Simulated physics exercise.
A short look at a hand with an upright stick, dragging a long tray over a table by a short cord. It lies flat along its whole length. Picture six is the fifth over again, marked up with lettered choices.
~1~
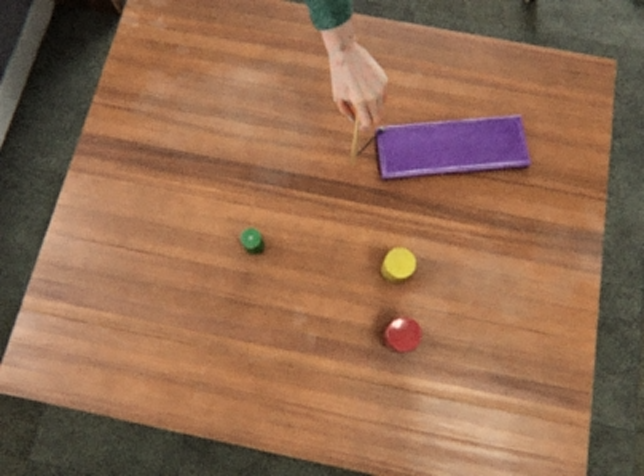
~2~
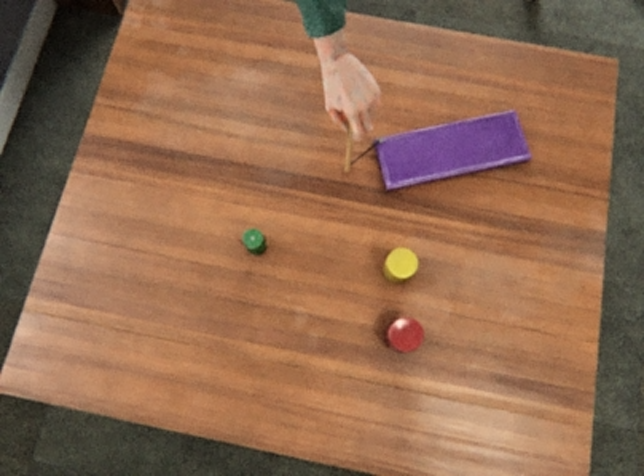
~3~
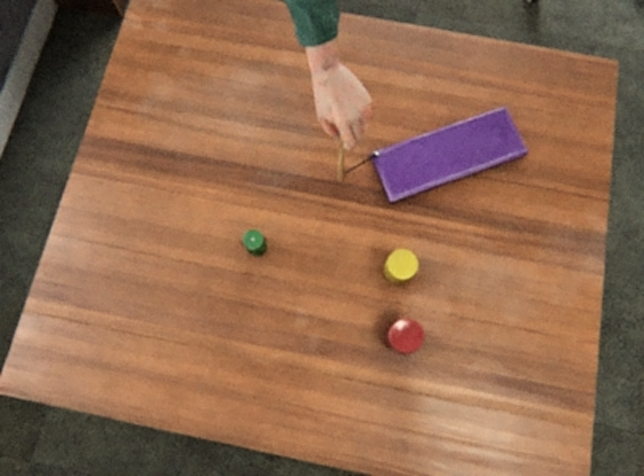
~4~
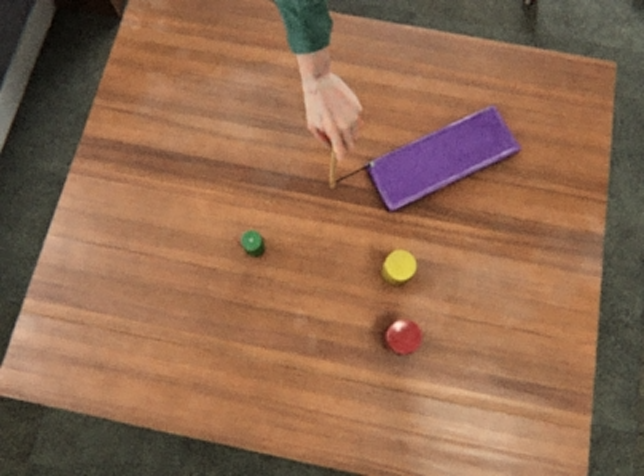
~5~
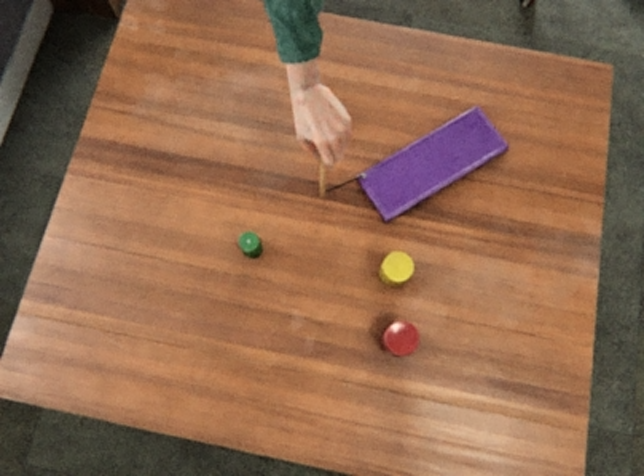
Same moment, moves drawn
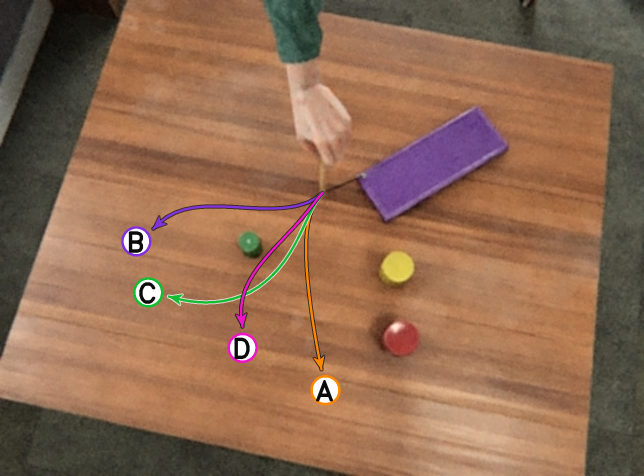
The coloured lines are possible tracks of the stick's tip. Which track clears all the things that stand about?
D.
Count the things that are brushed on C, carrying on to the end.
In all, one.
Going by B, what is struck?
The green candle.
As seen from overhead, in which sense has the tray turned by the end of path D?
Anticlockwise.
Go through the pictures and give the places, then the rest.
In the first picture, purple tray (453, 146); yellow jar (398, 267); green candle (253, 242).
In the second picture, purple tray (453, 148); green candle (255, 242).
In the third picture, purple tray (450, 152); yellow jar (400, 268).
In the fourth picture, purple tray (444, 156); red jar (402, 338).
In the fifth picture, purple tray (434, 161); green candle (251, 245); red jar (400, 339); yellow jar (396, 270).
On the copy, A from (323, 193) via (307, 276) to (322, 369); B from (323, 193) via (237, 207) to (153, 229); C from (323, 193) via (266, 282) to (169, 297); D from (323, 193) via (271, 252) to (243, 327).
On D. First, foot of the stick (286, 236), middle of the tray (391, 182).
Then, foot of the stick (249, 282), middle of the tray (348, 211).
Finally, foot of the stick (245, 334), middle of the tray (322, 237); nothing has been touched.
By contrast, A meets the yellow jar and red jar; B meets the green candle; C meets the green candle.
